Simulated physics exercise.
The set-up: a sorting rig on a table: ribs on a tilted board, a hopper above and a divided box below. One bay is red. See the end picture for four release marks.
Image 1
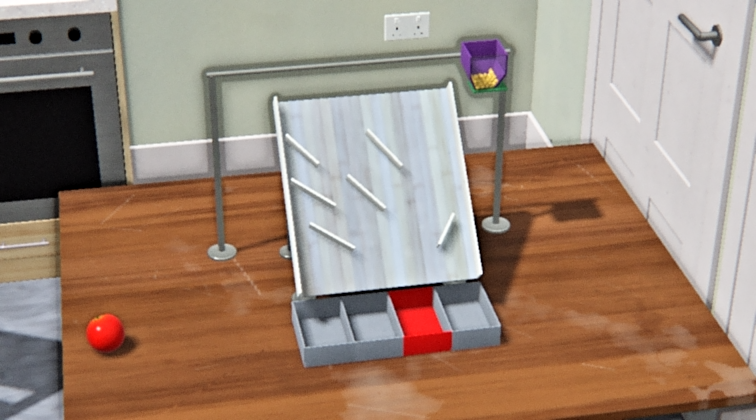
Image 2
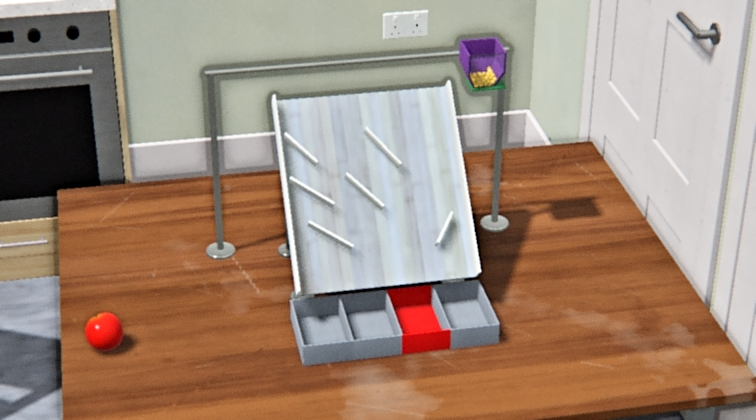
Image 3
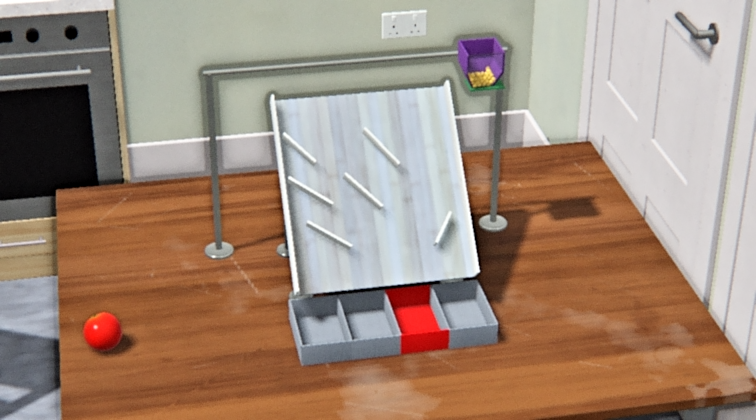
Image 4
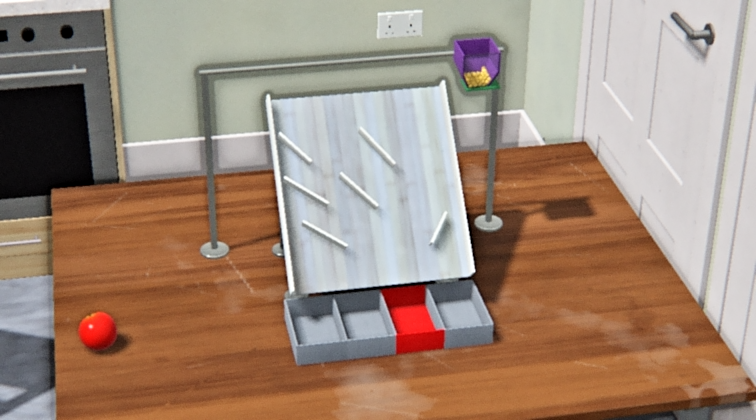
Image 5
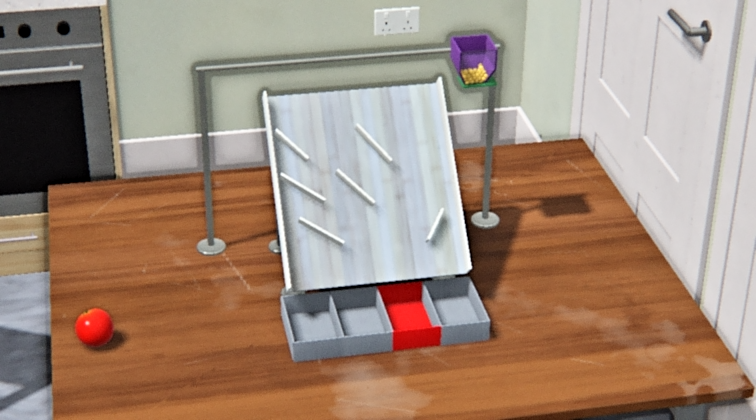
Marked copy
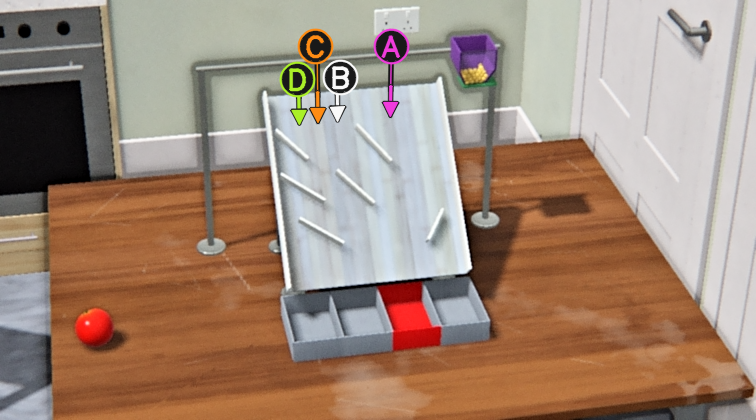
A tilted board with slanted ribs stood on a wooden table above a divided box with one red bay, while a purple hopper of yellow bits hung overhead; only the view shifted slightly.
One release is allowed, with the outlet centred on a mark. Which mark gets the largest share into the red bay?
A beats the others.
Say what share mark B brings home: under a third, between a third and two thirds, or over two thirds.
Between a third and two thirds.
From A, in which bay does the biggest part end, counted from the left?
It is the third one.
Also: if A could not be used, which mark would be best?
B it is.
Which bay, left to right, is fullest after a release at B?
The third from the left.
On the marked copy, mark A meets the board at (390, 111); mark B meets the board at (337, 115); mark C meets the board at (317, 117); mark D meets the board at (299, 119).
With A, nearly all in the red bay, a small part in other bays, a stray few outside the box.
With B, about half in the red bay, about half in other bays.
With C, about a third in the red bay, about half in other bays.
With D, about a third in the red bay, about two thirds in other bays, a stray few outside the box.
